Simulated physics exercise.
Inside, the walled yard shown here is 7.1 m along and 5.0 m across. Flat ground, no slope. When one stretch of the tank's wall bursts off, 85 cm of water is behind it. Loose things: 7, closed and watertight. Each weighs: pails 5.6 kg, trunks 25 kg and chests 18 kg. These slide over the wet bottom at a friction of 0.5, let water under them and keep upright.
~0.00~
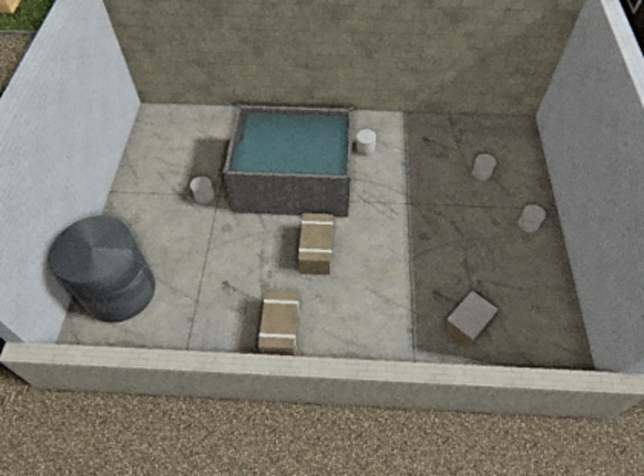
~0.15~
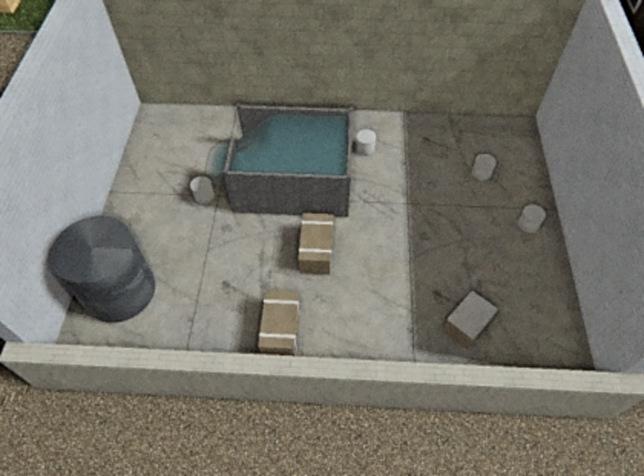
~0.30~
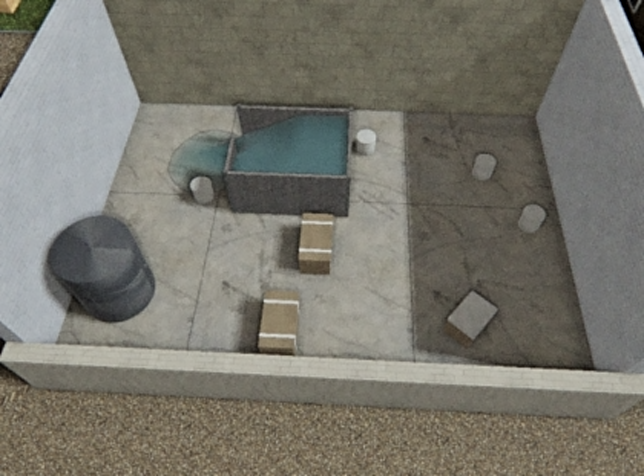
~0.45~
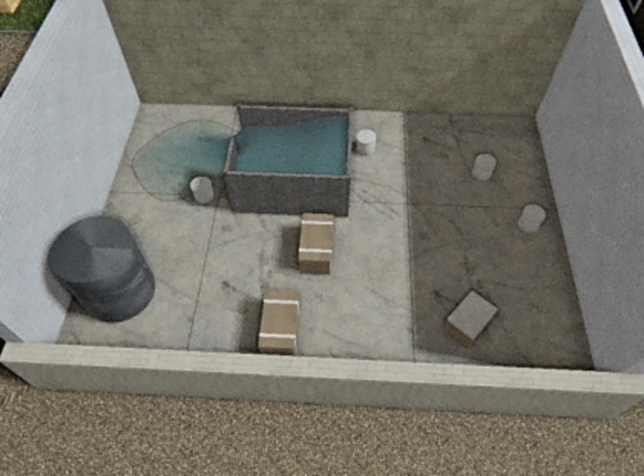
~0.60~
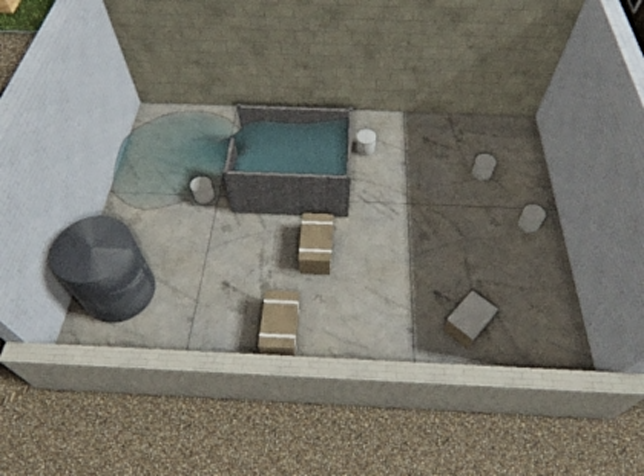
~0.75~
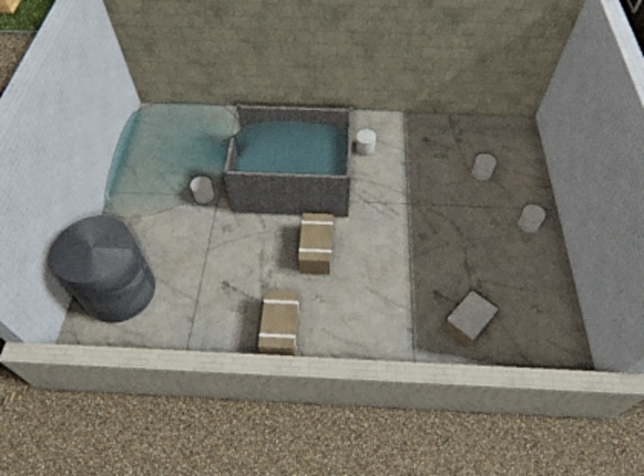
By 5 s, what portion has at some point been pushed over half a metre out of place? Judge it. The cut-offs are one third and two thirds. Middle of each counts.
The share ends up short of one third.
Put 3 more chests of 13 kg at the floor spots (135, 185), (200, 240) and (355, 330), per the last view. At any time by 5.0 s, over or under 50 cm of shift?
Taking them one by one: It goes beyond, then it goes beyond, then it stays within.
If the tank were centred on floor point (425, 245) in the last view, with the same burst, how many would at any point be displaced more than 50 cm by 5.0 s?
Result: 2.
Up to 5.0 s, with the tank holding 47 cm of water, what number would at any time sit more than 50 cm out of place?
With that change, 0 of them.
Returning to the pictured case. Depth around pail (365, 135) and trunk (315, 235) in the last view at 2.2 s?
Around 0 cm and 0 cm.
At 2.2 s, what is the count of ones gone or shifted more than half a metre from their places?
I make it 0 by then.
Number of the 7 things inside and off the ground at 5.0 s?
I get 0.
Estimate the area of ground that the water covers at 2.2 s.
About 9.0 m2 is covered.
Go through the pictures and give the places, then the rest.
The first picture shows a pail at (486, 161) rests on the ground; a trunk at (279, 318), on the bottom; 2.2 m2 under water; 0 of 7 have shifted.
The second picture shows a pail at (486, 161), on the bottom; a trunk at (279, 318), on the bottom; water covers 2.7 m2; 0 of 7 have shifted.
The third picture shows a pail at (486, 161), on the bottom; a trunk at (279, 318), on the bottom; 3.5 m2 under water; 0 of 7 have shifted.
The fourth picture shows a pail at (486, 161) rests on the ground; a trunk at (279, 318) rests on the ground; 4.6 m2 under water; 0 of 7 have shifted.
The fifth picture shows a pail at (486, 161), on the bottom; a trunk at (279, 318), on the bottom; water covers 5.8 m2; 0 of 7 have shifted.
The sixth picture shows a pail at (486, 161) rests on the ground; a trunk at (279, 318) rests on the ground; water covers 6.5 m2; 0 of 7 have shifted.
After 1.1 s 0 of 7 are over 50 cm from their spots; 0 afloat.
After 2.2 s 0 of 7 are over 50 cm from their spots; 0 afloat.
After 3.5 s 0 of 7 are over 50 cm from their spots; 0 afloat.
After 5.0 s 1 of 7 are over 50 cm from their spots, and 1 have been at some point; 0 afloat.
